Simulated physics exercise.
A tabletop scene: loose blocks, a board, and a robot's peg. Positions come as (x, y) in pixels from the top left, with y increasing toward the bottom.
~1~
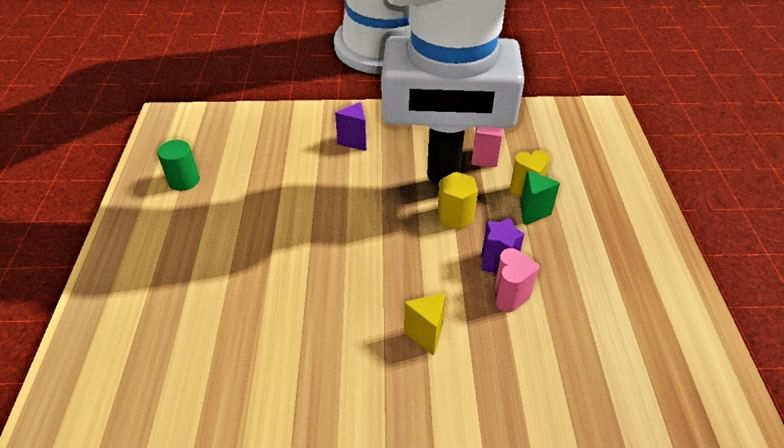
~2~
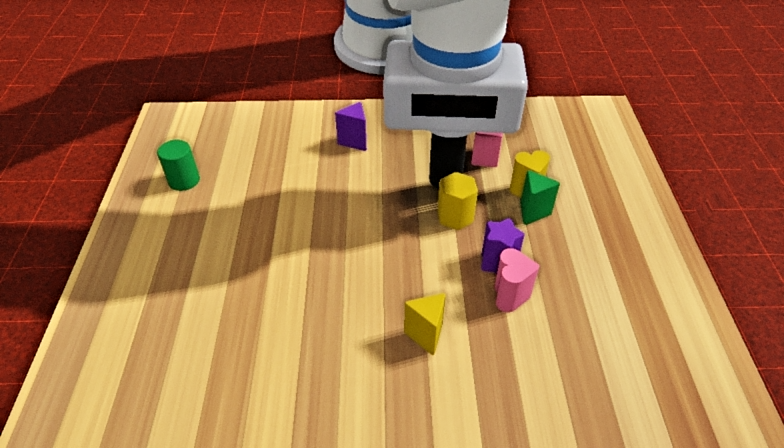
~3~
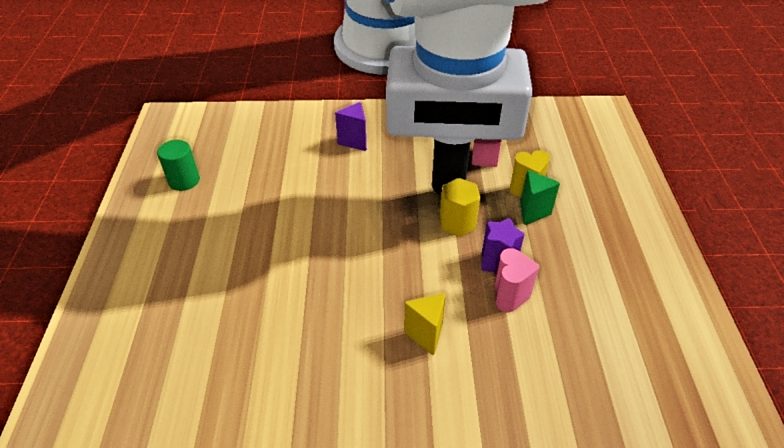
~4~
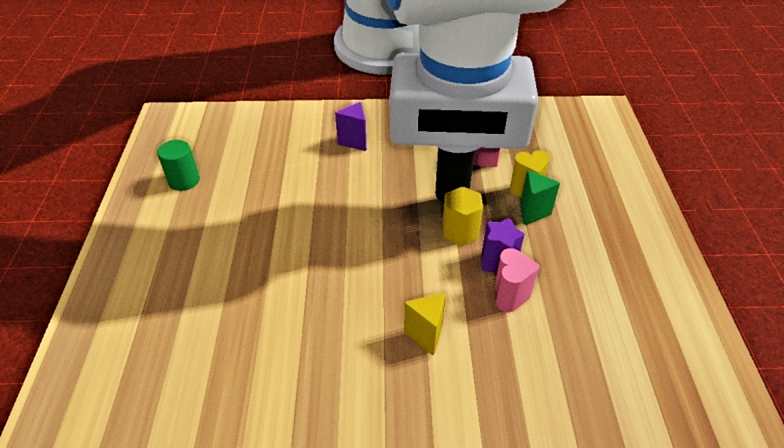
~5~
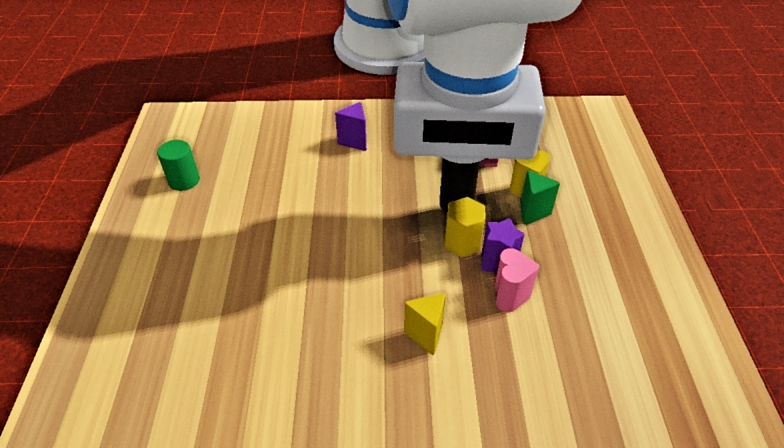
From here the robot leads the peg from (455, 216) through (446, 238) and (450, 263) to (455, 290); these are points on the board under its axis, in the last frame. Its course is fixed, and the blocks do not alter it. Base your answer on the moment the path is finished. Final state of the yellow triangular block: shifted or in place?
Once the path is done, it remains where it sat before.
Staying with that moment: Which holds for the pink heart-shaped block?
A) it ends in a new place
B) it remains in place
Answer: A.
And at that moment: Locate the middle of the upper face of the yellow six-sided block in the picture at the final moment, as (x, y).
Its top centre lands on (496, 276).
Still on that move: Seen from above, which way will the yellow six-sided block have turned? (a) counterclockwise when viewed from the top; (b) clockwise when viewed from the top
a (counterclockwise when viewed from the top)
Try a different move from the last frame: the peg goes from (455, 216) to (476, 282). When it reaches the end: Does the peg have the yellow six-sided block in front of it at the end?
It seems so.
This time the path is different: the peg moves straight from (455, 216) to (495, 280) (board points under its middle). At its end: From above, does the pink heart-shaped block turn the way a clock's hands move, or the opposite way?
It swings round clockwise.
On the path given first. Halfway along, peg at (449, 239); yellow six-sided block at (475, 245), turned 40° anticlockwise; purple star at (508, 235), turned 30° anticlockwise.
At the end, peg at (457, 279); yellow triangular block still; yellow six-sided block at (496, 276), turned 95° anticlockwise; purple star at (509, 236), turned 40° anticlockwise; pink heart-shaped block at (530, 270), turned 20° anticlockwise.
